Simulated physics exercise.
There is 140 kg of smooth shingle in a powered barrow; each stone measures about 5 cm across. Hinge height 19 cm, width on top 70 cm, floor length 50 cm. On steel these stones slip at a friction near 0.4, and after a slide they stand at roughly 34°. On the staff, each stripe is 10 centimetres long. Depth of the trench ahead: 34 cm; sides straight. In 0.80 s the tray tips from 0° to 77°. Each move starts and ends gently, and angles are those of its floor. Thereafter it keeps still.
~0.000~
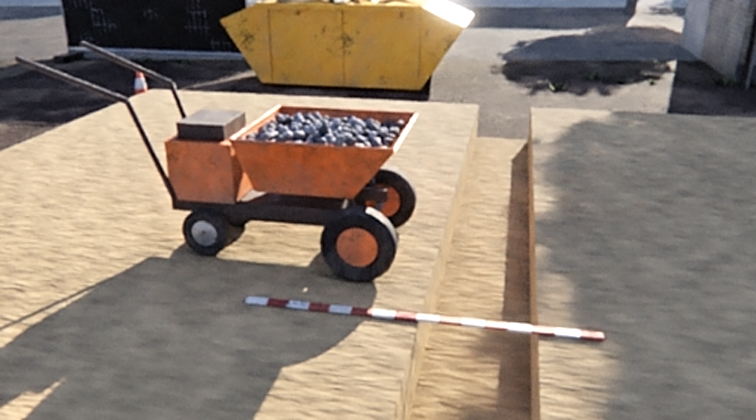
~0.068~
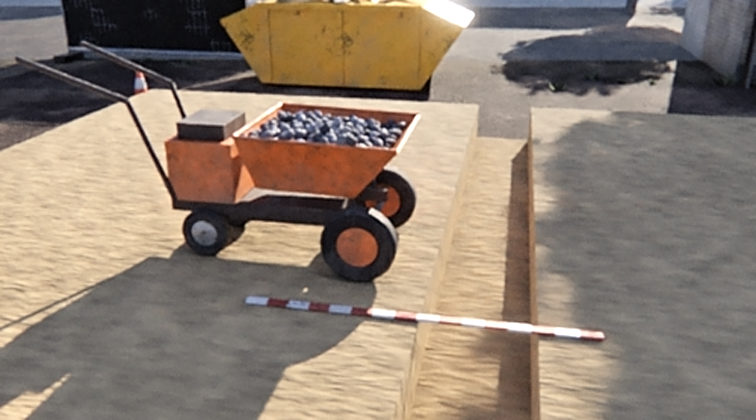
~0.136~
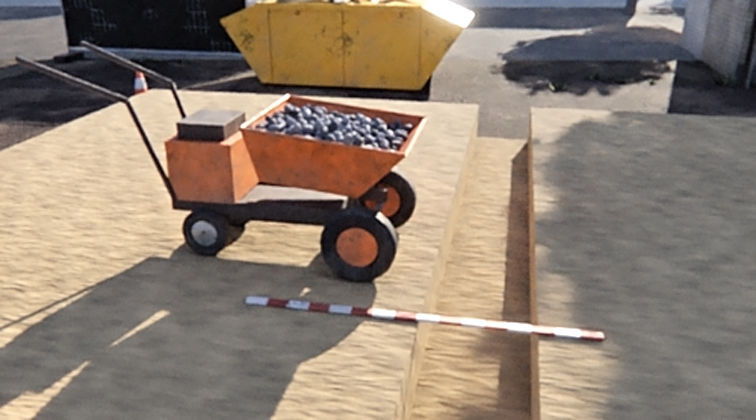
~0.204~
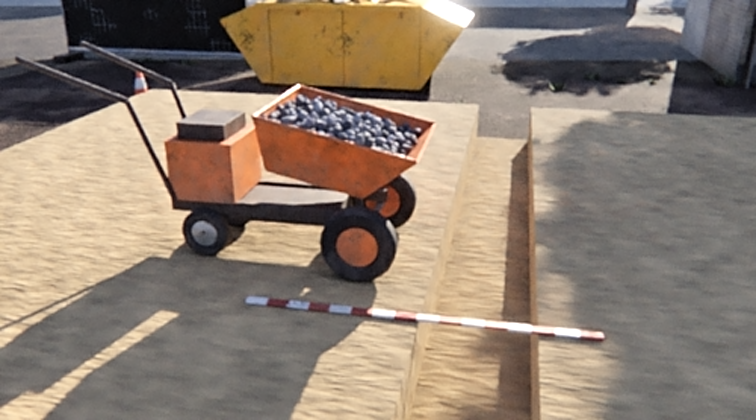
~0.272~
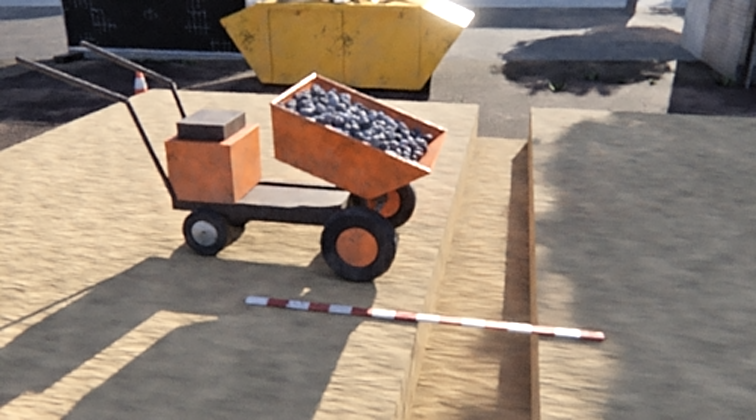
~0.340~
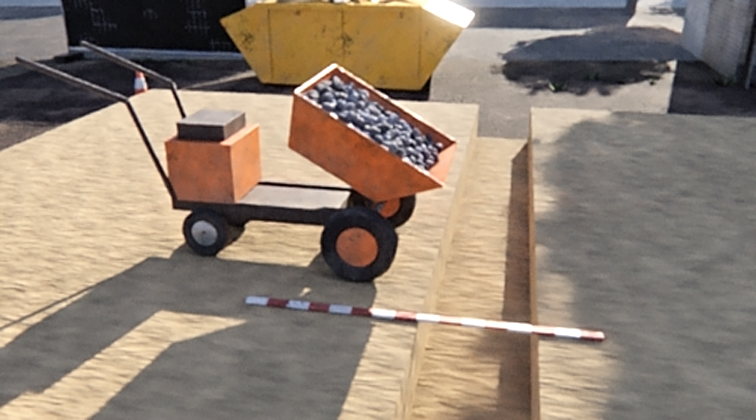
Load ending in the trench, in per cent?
87 per cent.
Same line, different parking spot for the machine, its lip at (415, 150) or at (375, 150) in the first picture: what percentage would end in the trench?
About 60 per cent first, then about 100 per cent.
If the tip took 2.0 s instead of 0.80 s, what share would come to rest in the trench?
Close to 95 percent, then.
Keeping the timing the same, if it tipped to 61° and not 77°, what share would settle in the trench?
I'd expect around 80 in a hundred.
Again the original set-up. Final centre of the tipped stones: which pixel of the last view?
Around (503, 312).
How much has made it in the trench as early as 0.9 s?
Roughly 50% by that time.
After 0.6 s the floor is at 65°; 100 % in the tray; the foremost stones are at (475, 220).
After 0.9 s the floor is at 77°; 43 % in the tray, 52 % in the trench, 5 % past the trench; the foremost stones are at (562, 267).
After 1.2 s the floor is at 77°; 5 % in the tray, 81 % in the trench, 13 % past the trench; the foremost stones are at (692, 283).
After 3.2 s the floor is at 77°; 0 % in the tray, 87 % in the trench, 13 % past the trench; the foremost stones are past the picture's edge.
